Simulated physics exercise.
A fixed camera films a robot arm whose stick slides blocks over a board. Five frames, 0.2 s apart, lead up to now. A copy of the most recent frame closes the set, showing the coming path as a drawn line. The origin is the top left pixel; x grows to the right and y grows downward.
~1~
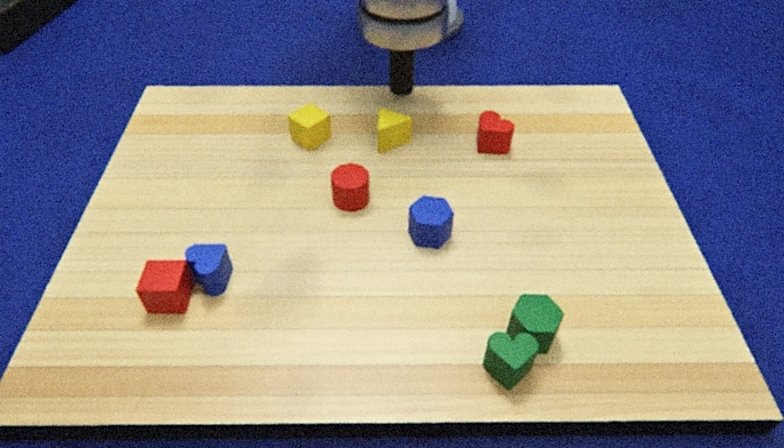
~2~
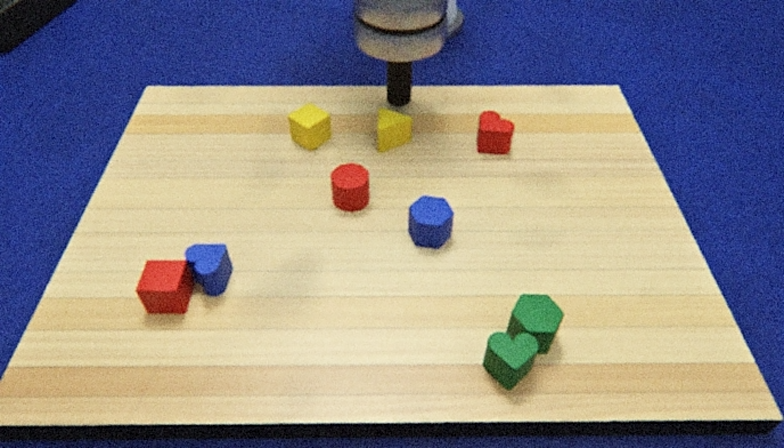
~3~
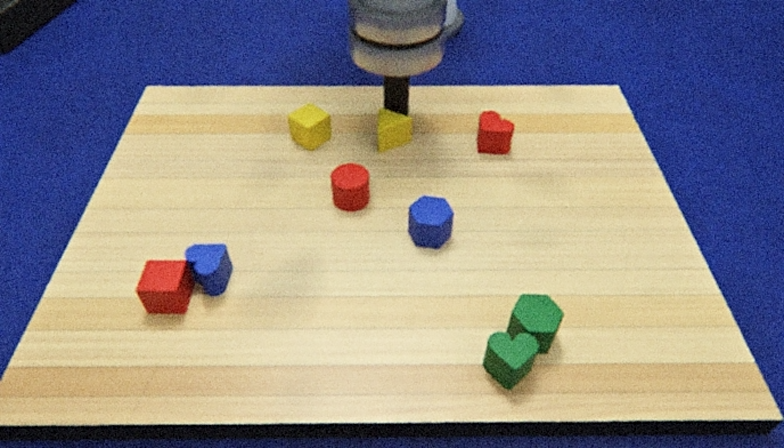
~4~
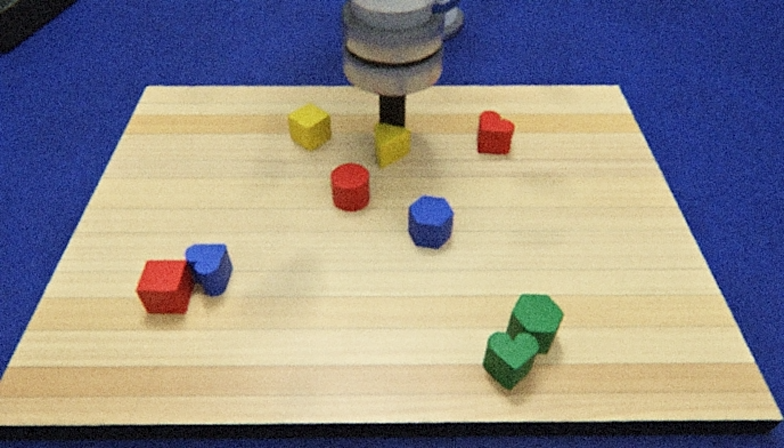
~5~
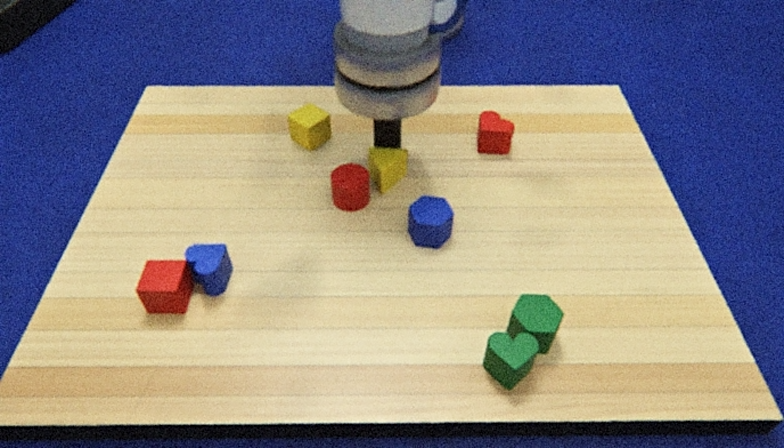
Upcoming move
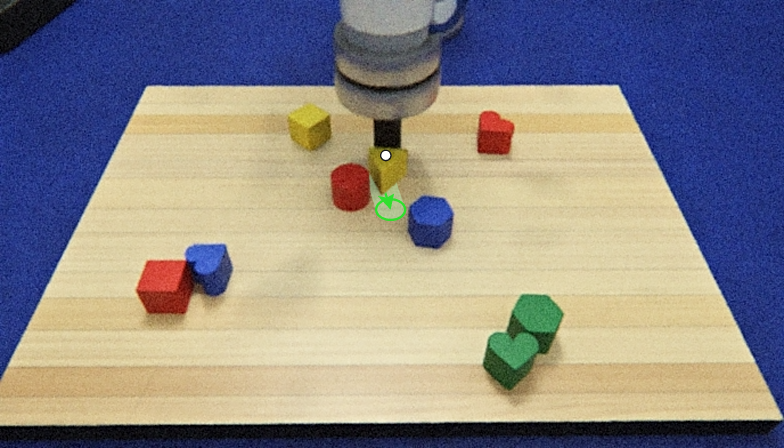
Robot arm with a dark stick moving forward over a wooden board, pushing a yellow triangle up beside a red round block.
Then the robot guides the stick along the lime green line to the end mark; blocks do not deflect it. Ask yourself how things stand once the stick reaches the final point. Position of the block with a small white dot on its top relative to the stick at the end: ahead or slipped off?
When the path ends, it will sit ahead of the stick.
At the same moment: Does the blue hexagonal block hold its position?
In short: Yes.
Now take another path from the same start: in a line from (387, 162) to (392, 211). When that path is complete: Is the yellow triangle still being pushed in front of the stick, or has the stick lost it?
It stays on the stick's front.
Drawn move, from (387, 162) over (383, 177) and (385, 193) to (391, 209); the dot is on the yellow triangle.
On the path given first. Halfway along, stick at (383, 176); red round block at (346, 179); yellow triangle at (381, 180).
At the end, stick at (391, 201); red round block at (345, 179); yellow triangle at (384, 206), turned 20° clockwise; blue hexagonal block still.
